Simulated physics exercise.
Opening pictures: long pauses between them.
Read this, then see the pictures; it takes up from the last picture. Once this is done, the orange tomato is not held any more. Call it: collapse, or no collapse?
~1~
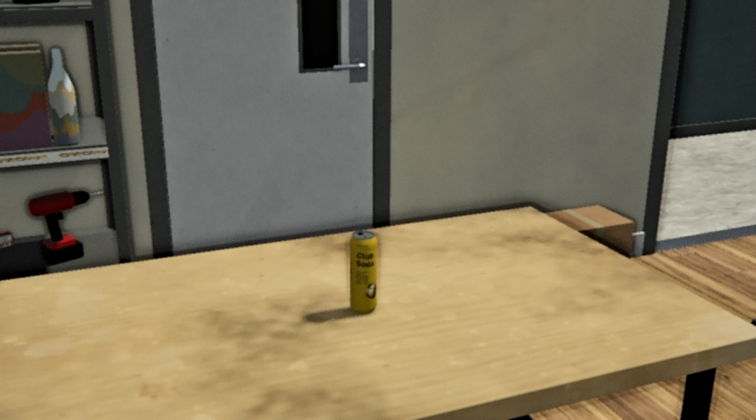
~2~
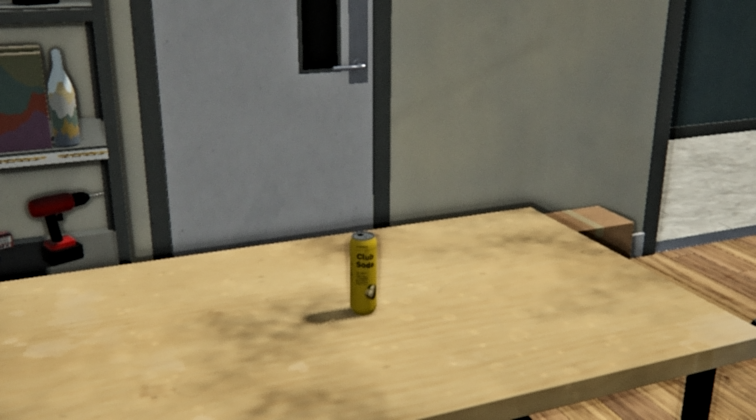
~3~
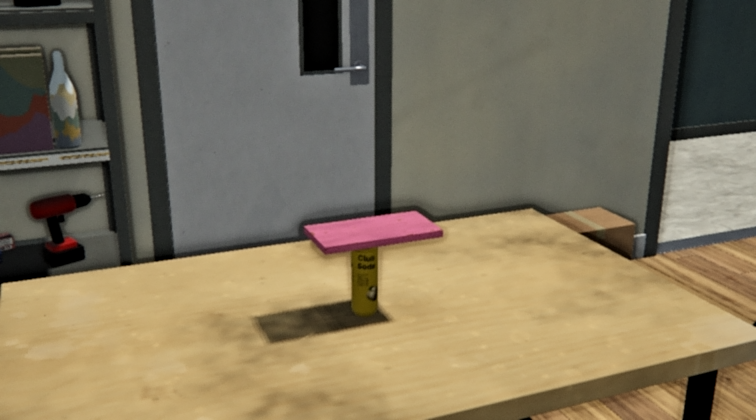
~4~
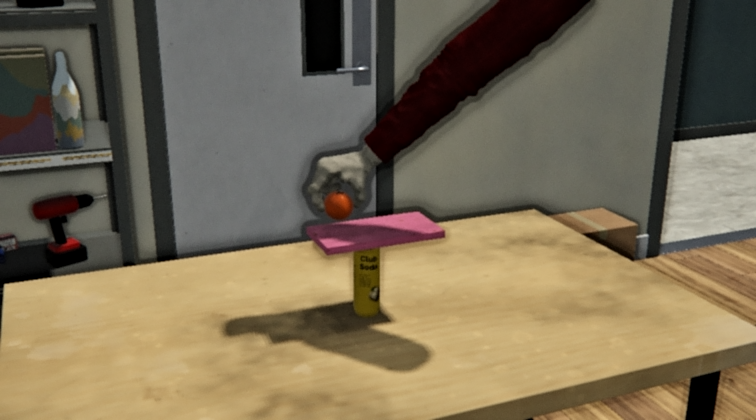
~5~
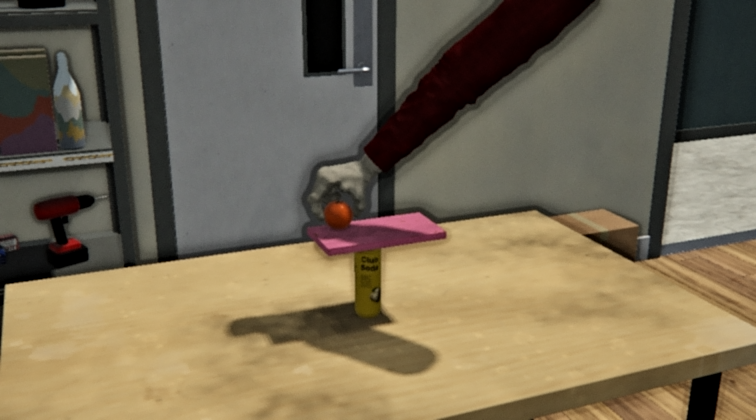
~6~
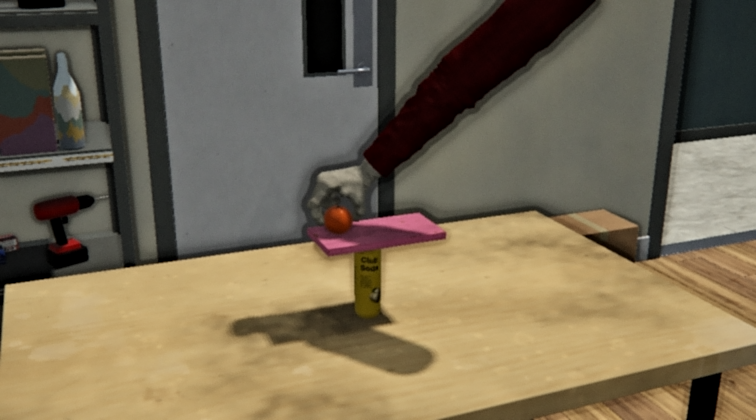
No collapse.
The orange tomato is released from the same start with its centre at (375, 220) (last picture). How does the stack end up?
Stands.
Then, 0.20 s later than the last frame, all is still.
Then, 0.50 s later than the last frame, orange tomato resting near (338, 220).
When it is over, all 3 as before. End places, in pixels of the last picture, orange tomato near (338, 220). The stack keeps its balance.
